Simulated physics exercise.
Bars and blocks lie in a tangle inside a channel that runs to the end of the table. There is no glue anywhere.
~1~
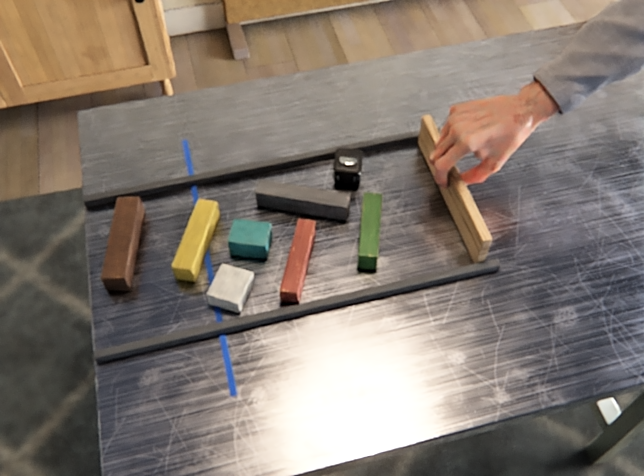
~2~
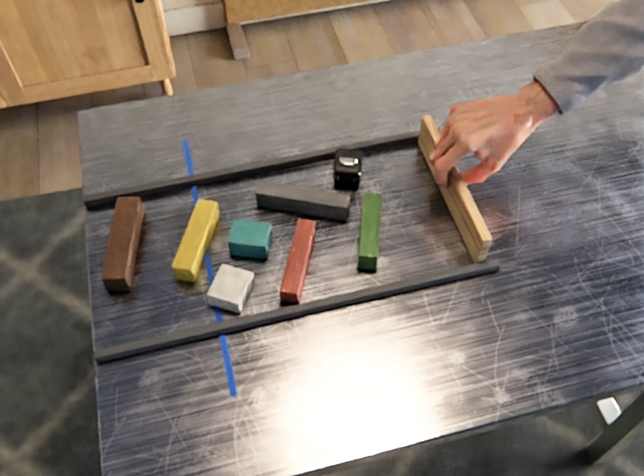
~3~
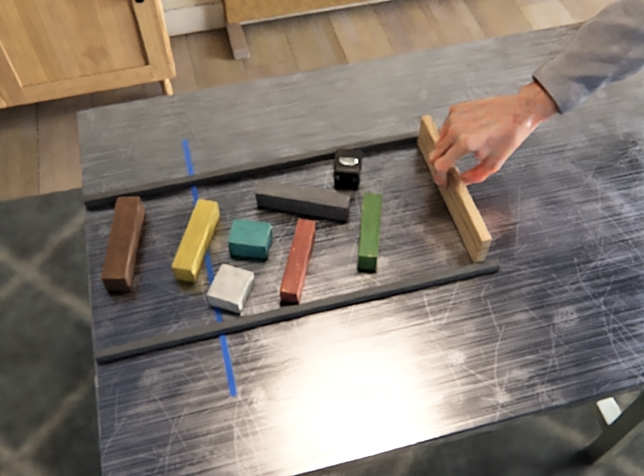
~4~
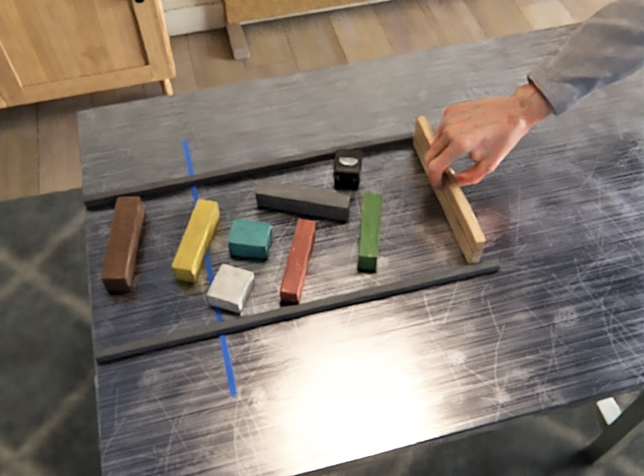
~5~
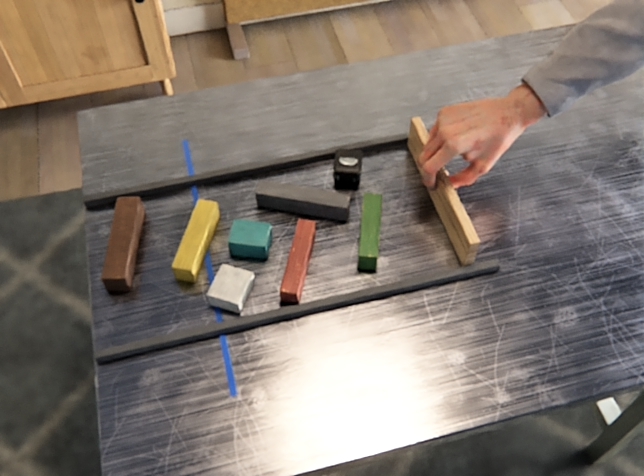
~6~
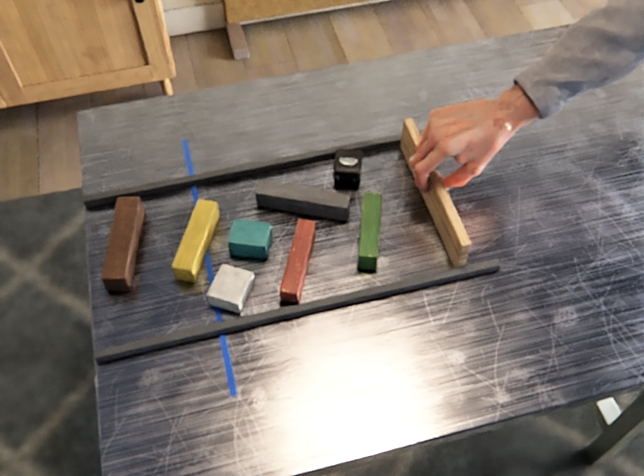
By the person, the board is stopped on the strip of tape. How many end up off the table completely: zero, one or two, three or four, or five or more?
Odds are the fallen group will be empty.
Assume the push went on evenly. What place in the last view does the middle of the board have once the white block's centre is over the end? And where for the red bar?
(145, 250) and (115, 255), roughly.
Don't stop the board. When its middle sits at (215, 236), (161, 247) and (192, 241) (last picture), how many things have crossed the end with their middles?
Respectively, 0, 2 and 1.
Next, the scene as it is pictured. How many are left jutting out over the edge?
I'd say 1 of them.
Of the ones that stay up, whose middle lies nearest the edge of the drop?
The brown bar finishes closest.
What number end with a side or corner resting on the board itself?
2 are in contact with it.
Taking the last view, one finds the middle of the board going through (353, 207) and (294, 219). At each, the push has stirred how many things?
Answer - first 3, then 5.
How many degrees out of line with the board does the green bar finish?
The angle is some 0°.
Early on, none off yet; brown bar at rest near (124, 242); yellow bar at rest near (197, 240); white block at rest near (231, 289).
Finally, the number that fall off is zero.
